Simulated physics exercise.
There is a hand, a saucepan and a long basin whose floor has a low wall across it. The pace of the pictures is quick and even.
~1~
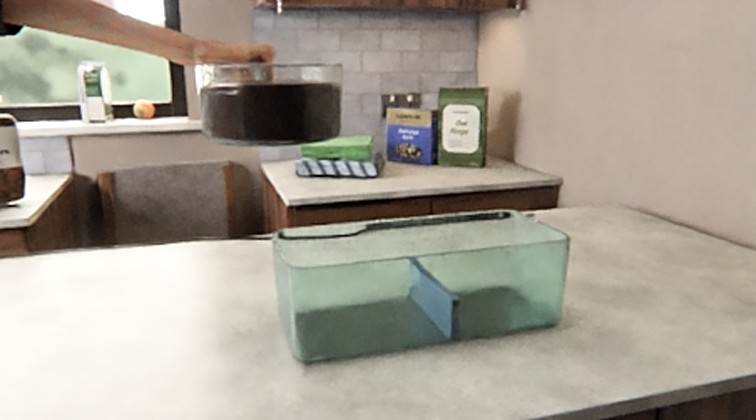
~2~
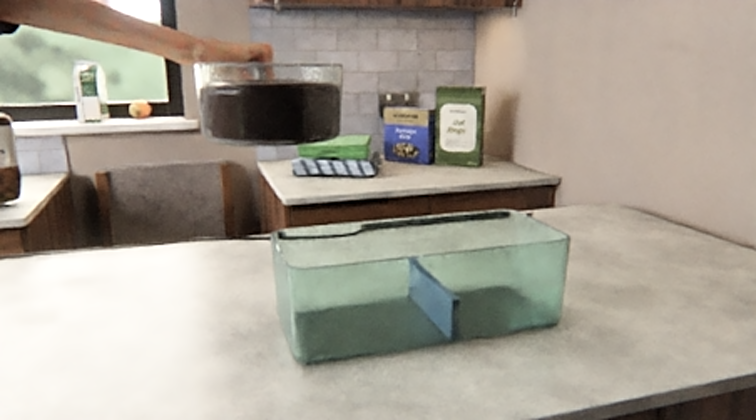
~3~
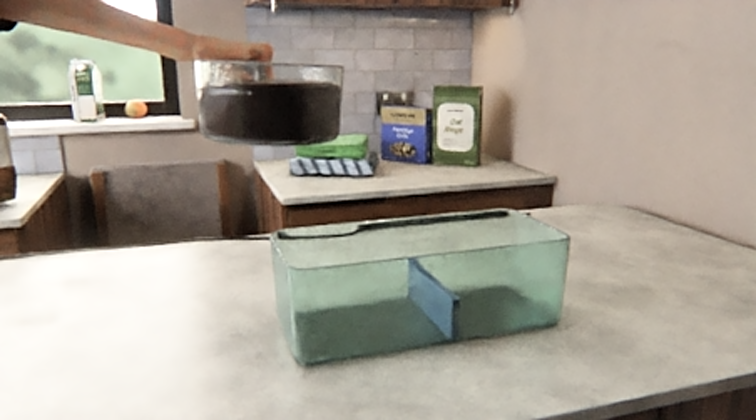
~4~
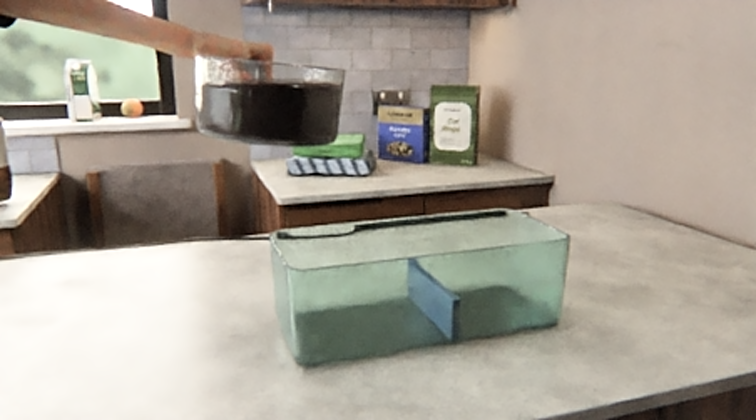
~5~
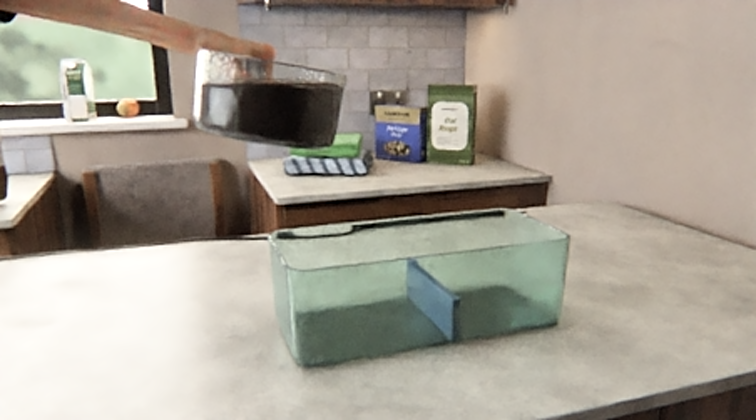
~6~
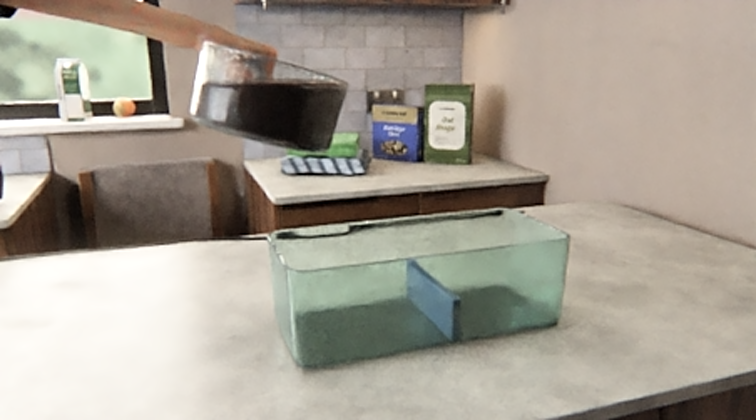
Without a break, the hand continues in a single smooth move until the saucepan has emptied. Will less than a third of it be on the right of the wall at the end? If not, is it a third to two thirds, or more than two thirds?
Yes.
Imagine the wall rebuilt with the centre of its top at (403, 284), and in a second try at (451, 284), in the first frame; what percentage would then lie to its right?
Around 40 per cent for the first, around 15 per cent for the second.
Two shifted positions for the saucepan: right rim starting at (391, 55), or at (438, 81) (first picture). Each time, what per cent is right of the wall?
Roughly 60 per cent, and 85 per cent.
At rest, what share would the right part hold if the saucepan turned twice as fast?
Near 20 %.
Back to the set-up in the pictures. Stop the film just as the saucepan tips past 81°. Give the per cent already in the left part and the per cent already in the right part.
The left part holds 15 percent and the right part 0 percent.
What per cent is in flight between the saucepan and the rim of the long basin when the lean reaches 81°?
Roughly 40 percent.
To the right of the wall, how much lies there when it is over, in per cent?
About 5 per cent.
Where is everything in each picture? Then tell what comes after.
In the first picture, it leans 0°; its right rim is at (339, 66); the coffee meets the walls at (201, 85) and (336, 82); the long basin's rim runs from (279, 250) to (541, 224); the wall's top is at (432, 279).
In the second picture, it leans 1°; its right rim is at (339, 66); the coffee meets the walls at (200, 84) and (336, 82).
In the third picture, it leans 3°; its right rim is at (340, 68); the coffee meets the walls at (200, 83) and (336, 82).
In the fourth picture, it leans 6°; its right rim is at (341, 72); the coffee meets the walls at (200, 82) and (337, 83).
In the fifth picture, it leans 11°; its right rim is at (343, 78); the coffee meets the walls at (199, 83) and (338, 84).
In the sixth picture, it leans 16°; its right rim is at (344, 85); the coffee meets the walls at (198, 83) and (340, 84).
A moment on, the saucepan is tipped on its side and 43 per cent is still to pour, 16 is left of the wall and 0 right of it.
Next, the saucepan is tipped right over and 4 per cent is still to pour, 82 is left of the wall and 2 right of it.
Then the saucepan is tipped right over and 0 per cent is still to pour, 93 is left of the wall and 4 right of it.
Later the saucepan is tipped right over and 0 per cent is still to pour, 93 is left of the wall and 5 right of it.
In the end 93 per cent lies left of the wall, 5 right of it and 2 outside.
